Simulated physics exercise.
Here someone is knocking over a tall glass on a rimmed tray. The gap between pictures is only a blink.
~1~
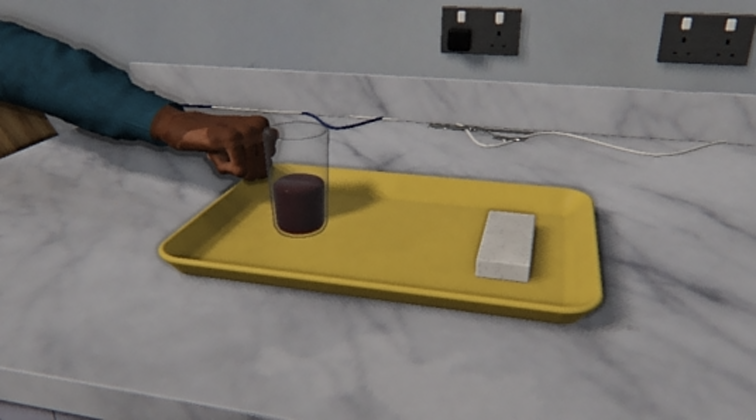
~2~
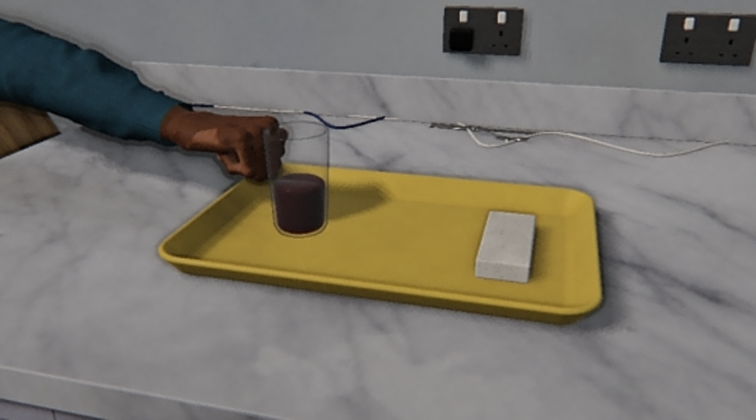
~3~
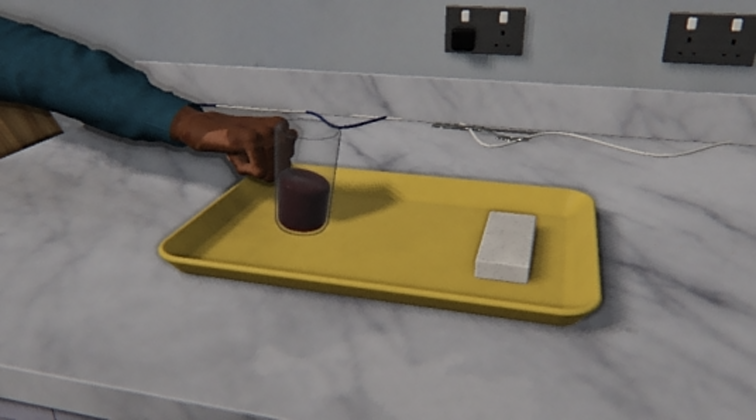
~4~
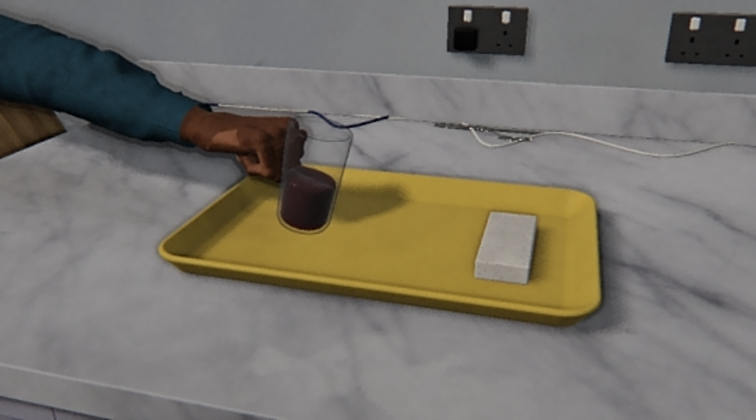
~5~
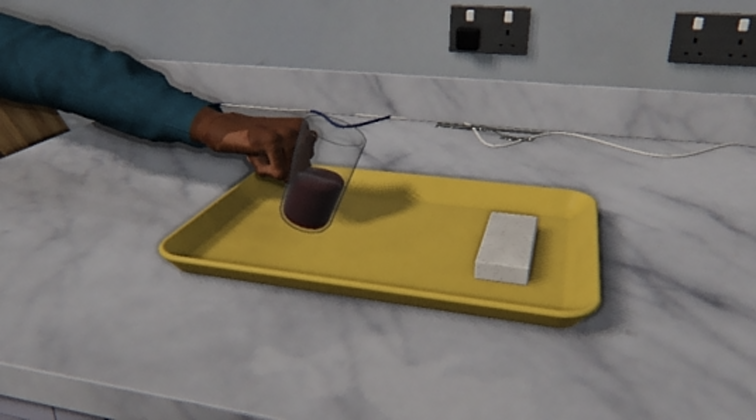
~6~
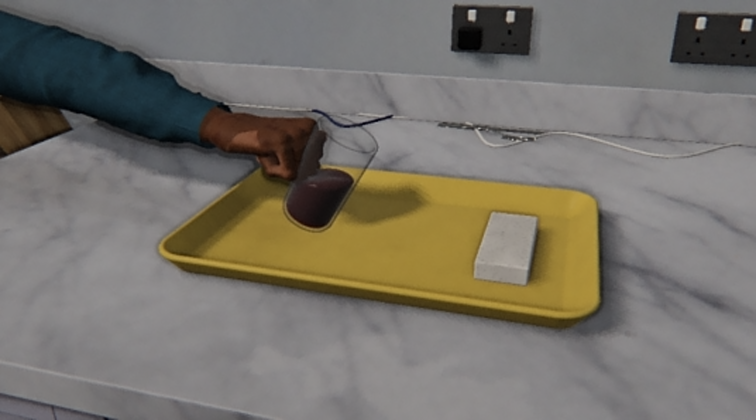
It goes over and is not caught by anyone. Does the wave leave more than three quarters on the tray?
Yes, it takes less than a quarter off.
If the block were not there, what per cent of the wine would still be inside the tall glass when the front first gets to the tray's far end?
55 percent or so.
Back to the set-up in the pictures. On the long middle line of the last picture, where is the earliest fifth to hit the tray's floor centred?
Impact centre, mid-line: Approx. (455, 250).
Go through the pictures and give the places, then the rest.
In the first frame, it leans 0°; its right rim is at (325, 134); the wine meets the walls at (278, 178) and (324, 183); the tray's far rim is at (595, 242); a block is fixed to the tray further along.
In the second frame, it leans 0°; its right rim is at (326, 134); the wine meets the walls at (277, 178) and (325, 183).
In the third frame, it leans 7°; its right rim is at (337, 136); the wine meets the walls at (284, 170) and (330, 184).
In the fourth frame, it leans 13°; its right rim is at (349, 140); the wine meets the walls at (289, 167) and (336, 184).
In the fifth frame, it leans 20°; its right rim is at (363, 145); the wine meets the walls at (294, 173) and (344, 181).
In the sixth frame, it leans 28°; its right rim is at (374, 152); the wine meets the walls at (300, 176) and (355, 179).
A moment on, the tall glass is falling and 100 per cent is in the glass, 0 on the tray and 0 above or beyond its rim.
Next, the tall glass lies on its side and 84 per cent is in the glass, 15 on the tray and 0 above or beyond its rim.
Then the tall glass lies on its side and 43 per cent is in the glass, 45 on the tray and 12 above or beyond its rim.
Later the tall glass lies on its side and 22 per cent is in the glass, 76 on the tray and 1 above or beyond its rim.
Finally, 99 per cent is held by tray and glass, 1 is off the tray.
